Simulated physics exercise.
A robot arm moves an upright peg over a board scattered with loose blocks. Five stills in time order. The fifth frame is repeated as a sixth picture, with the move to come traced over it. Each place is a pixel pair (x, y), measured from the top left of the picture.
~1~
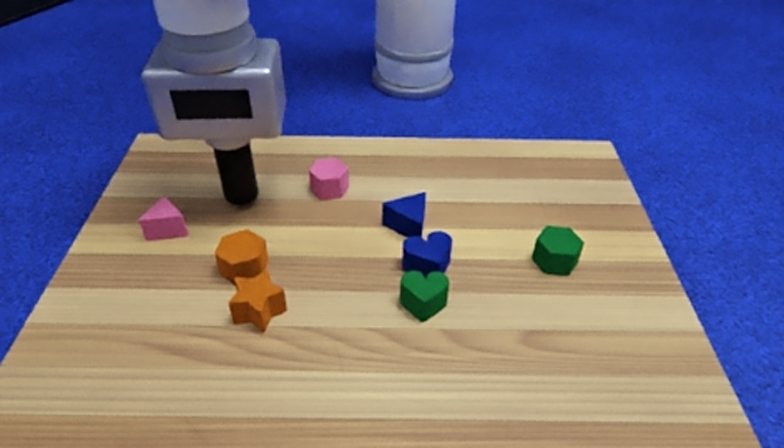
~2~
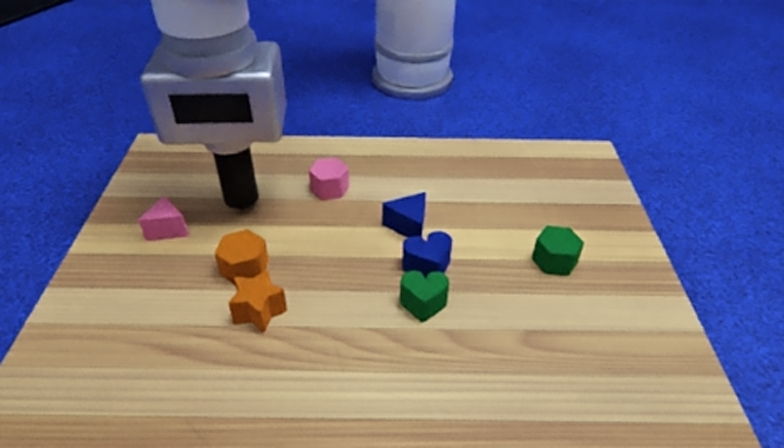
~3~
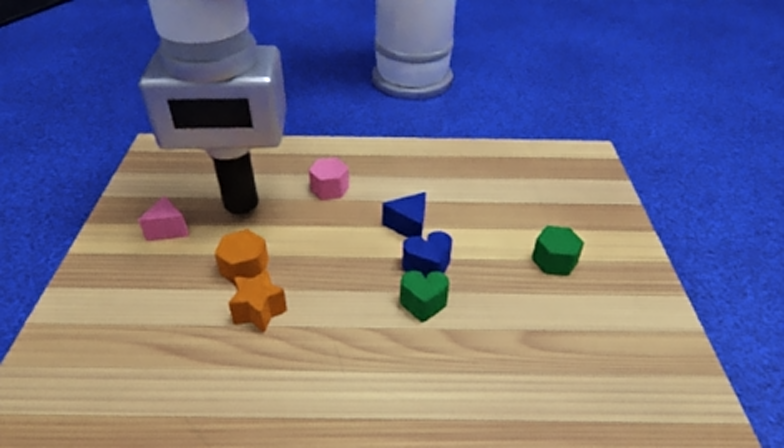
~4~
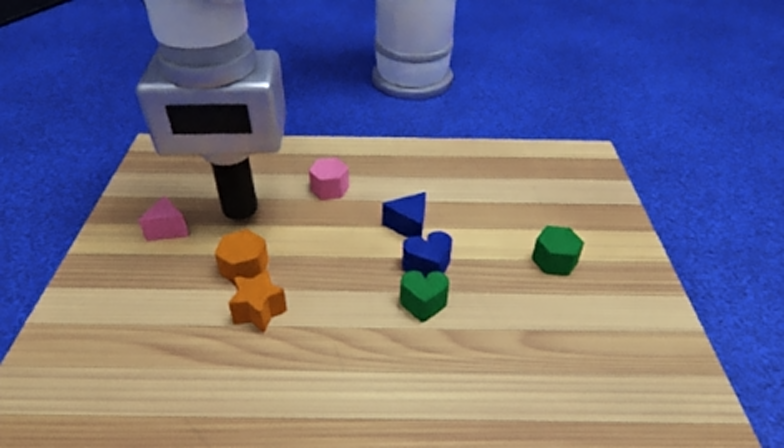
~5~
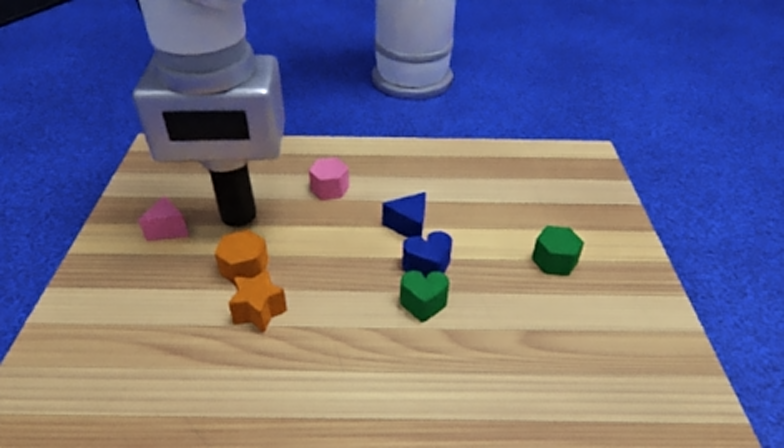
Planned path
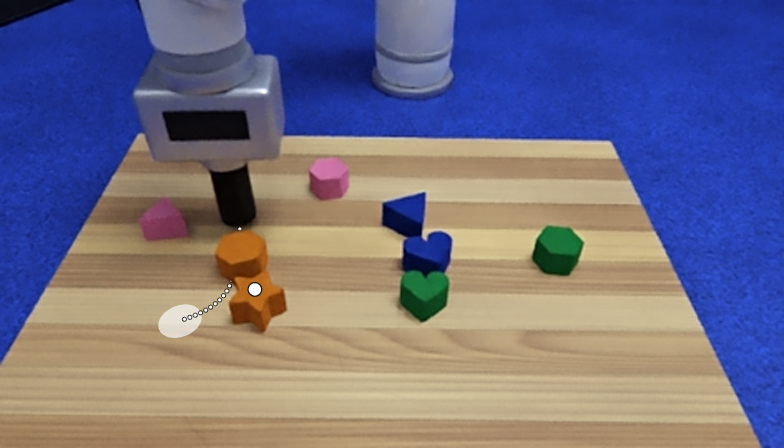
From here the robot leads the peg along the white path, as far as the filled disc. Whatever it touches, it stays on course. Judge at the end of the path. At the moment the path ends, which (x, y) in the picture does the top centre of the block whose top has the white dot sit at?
For the centre of its top, I'd go with (273, 329).
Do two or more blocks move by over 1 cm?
It seems so.
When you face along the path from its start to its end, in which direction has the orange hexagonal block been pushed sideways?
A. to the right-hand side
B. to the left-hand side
Correct choice: B.
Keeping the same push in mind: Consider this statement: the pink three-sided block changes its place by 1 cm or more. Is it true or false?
My answer: False.
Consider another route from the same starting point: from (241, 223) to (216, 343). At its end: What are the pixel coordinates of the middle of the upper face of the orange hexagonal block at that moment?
It is at (247, 345).
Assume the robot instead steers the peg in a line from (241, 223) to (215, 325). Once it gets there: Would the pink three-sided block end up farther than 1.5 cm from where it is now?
No, it doesn't check out.
The drawn path runs from (241, 223) through (236, 256) and (226, 293) to (180, 321); the dot is on the orange star block.
What follows on the original path. One third of the way, peg at (234, 249); orange hexagonal block at (241, 263); orange star block at (255, 293).
Two thirds of the way, peg at (223, 285); orange hexagonal block at (240, 301), turned 30° anticlockwise; orange star block at (271, 327), turned 30° anticlockwise.
At the end, peg at (177, 312); pink three-sided block not moved; orange hexagonal block at (238, 306), turned 35° anticlockwise; orange star block at (272, 329), turned 35° anticlockwise.
